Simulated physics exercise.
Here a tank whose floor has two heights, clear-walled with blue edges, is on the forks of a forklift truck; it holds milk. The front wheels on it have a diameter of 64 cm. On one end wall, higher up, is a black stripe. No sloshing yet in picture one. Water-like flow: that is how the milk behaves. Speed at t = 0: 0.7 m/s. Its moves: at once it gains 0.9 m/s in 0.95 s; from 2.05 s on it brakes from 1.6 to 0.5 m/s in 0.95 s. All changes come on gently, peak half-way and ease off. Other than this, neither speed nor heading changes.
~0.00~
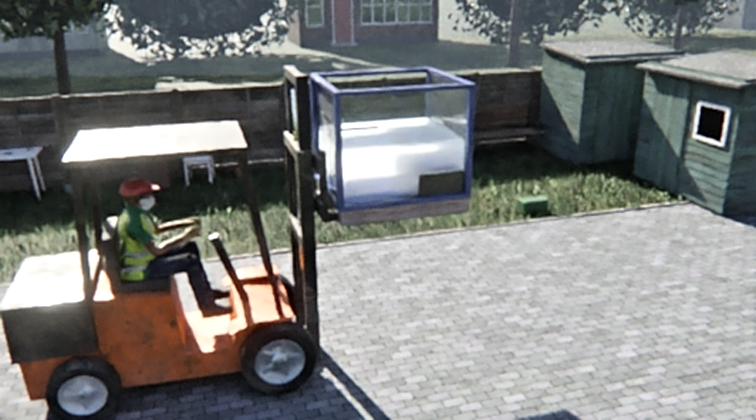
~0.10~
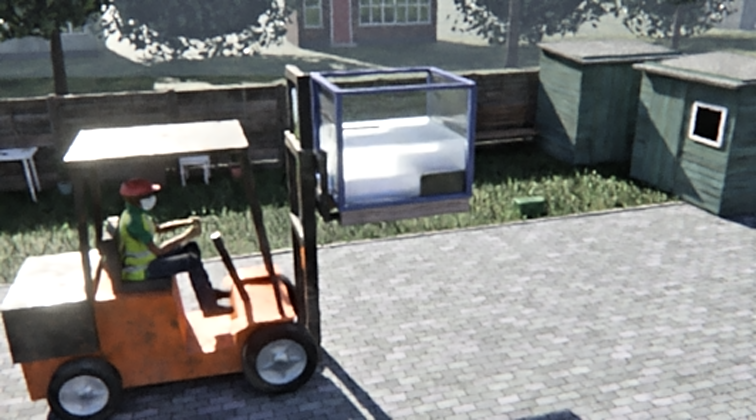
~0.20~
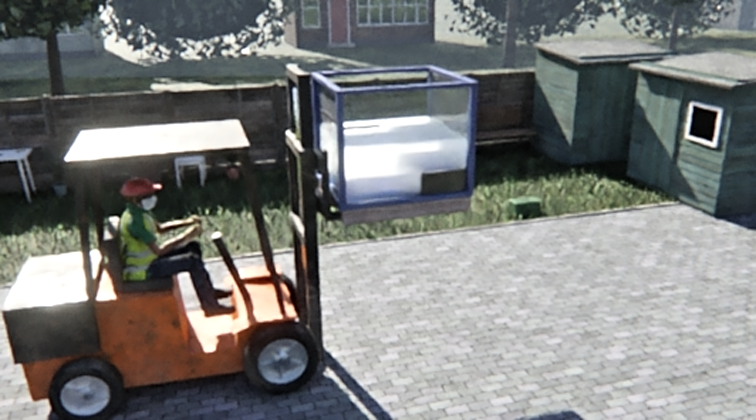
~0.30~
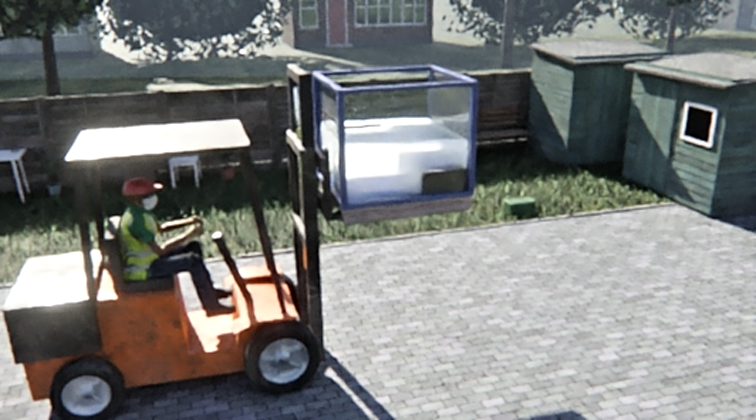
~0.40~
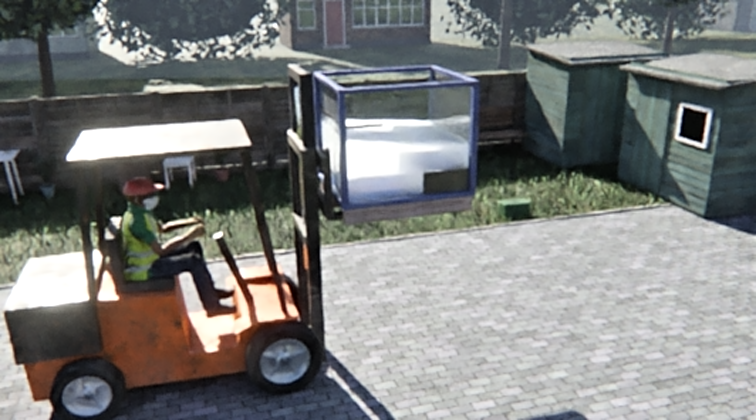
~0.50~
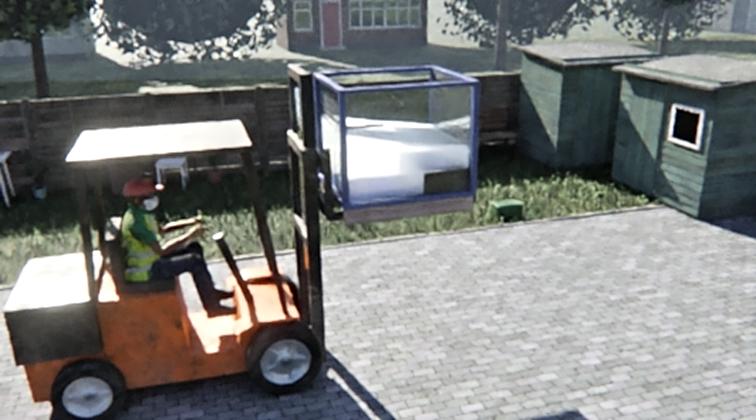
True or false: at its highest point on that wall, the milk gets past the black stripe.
True.
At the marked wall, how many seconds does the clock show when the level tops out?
Time of peak: Around 3.5 s.
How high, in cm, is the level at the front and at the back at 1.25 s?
About 56 cm at the front, 40 cm at the back.
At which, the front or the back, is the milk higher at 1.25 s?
It is heaped towards the forward side.
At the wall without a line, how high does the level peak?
Max height: Roughly 94 centimetres.
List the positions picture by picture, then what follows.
The first frame shows level at the front (453, 138); level at the back (348, 147); still flat; edge of the step at (442, 173); the front is on the right, levels are read along the near wall; the black line, on the back wall, is at (354, 129); a wheel hub at (281, 365).
The second frame shows level at the front (455, 137); level at the back (350, 146); still flat.
The third frame shows level at the front (456, 136); level at the back (351, 145); still flat.
The fourth frame shows level at the front (456, 138); level at the back (351, 143); rising 2° towards the back.
The fifth frame shows level at the front (457, 141); level at the back (352, 138); rising 6° towards the back.
The sixth frame shows level at the front (458, 144); level at the back (353, 134); rising 10° towards the back; a wheel hub at (287, 365).
By 1.25 s front 55 cm, middle 44 cm, back 40 cm above the lowest part of the floor; no loss so far.
By 2.30 s front 41 cm, middle 46 cm, back 52 cm above the lowest part of the floor; no loss so far.
By 3.50 s front 34 cm, middle 37 cm, back 75 cm above the lowest part of the floor; no loss so far.
By 5.99 s the waves are smaller; the highest at the back wall was 73 cm, at 3.50 s, against a line at 62 cm.
